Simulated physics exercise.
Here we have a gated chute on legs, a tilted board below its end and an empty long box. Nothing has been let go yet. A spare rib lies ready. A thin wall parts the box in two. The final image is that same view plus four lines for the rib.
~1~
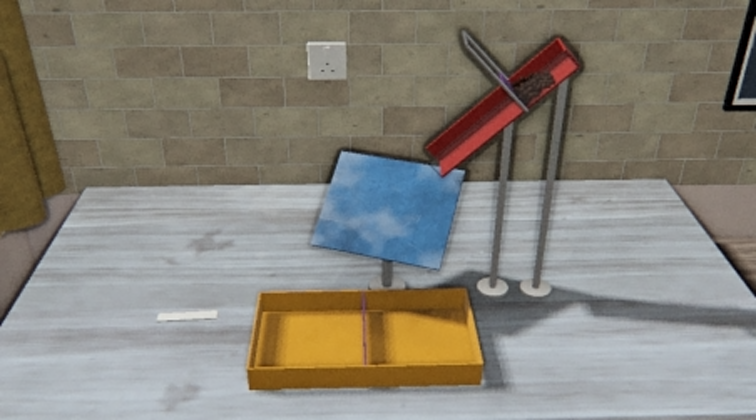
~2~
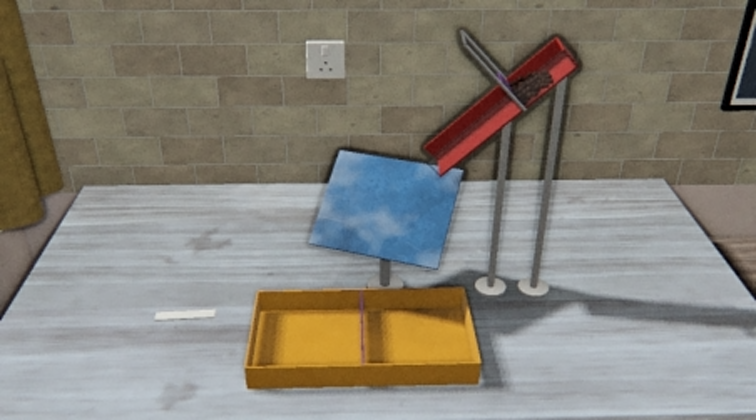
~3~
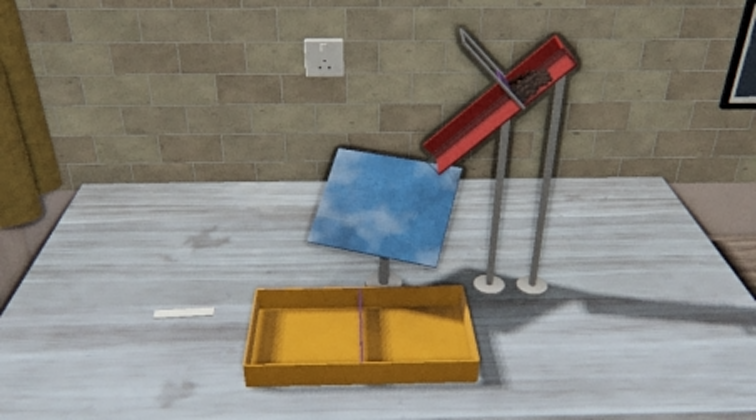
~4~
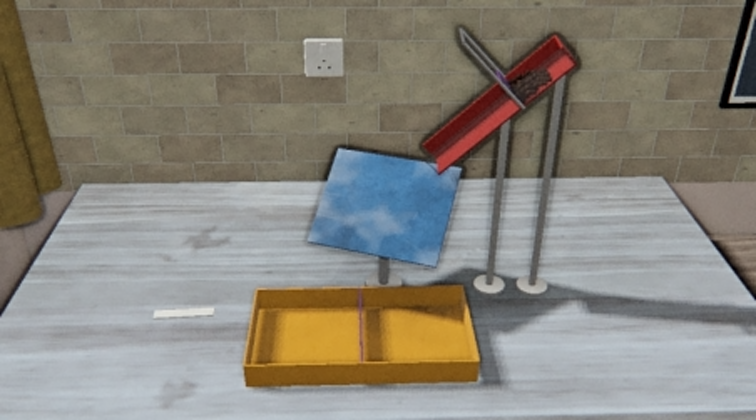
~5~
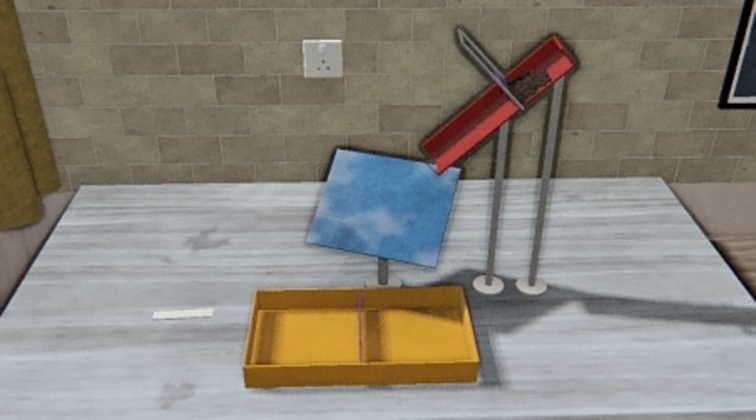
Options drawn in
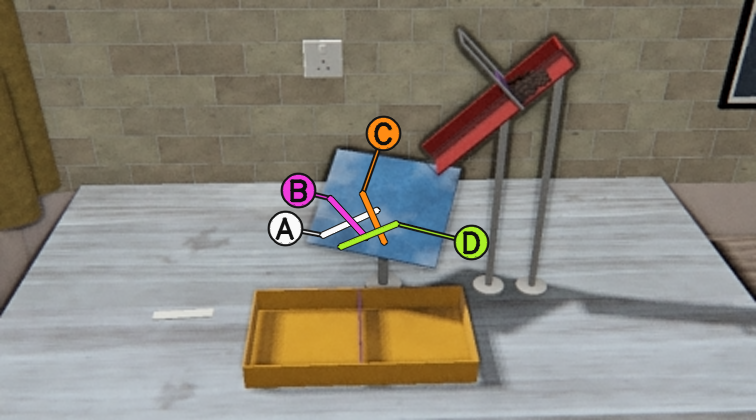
A tilted red chute holding dark pieces stays still above a blue board and yellow box.
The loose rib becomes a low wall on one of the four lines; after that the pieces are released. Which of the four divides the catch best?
The answer is line B.
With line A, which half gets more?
More lands on the left.
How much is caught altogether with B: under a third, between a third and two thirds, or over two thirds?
Over two thirds.
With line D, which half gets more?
The left half.
On the marked copy, line A from (376, 210) to (322, 235); line B from (330, 198) to (366, 237); line C from (362, 193) to (384, 242); line D from (396, 223) to (340, 246).
With A, of what is caught, most in the left half, about a quarter in the right.
With B, of what is caught, about a third in the left half, about two thirds in the right.
With C, of what is caught, a small part in the left half, nearly all in the right.
With D, of what is caught, most in the left half, a small part in the right.
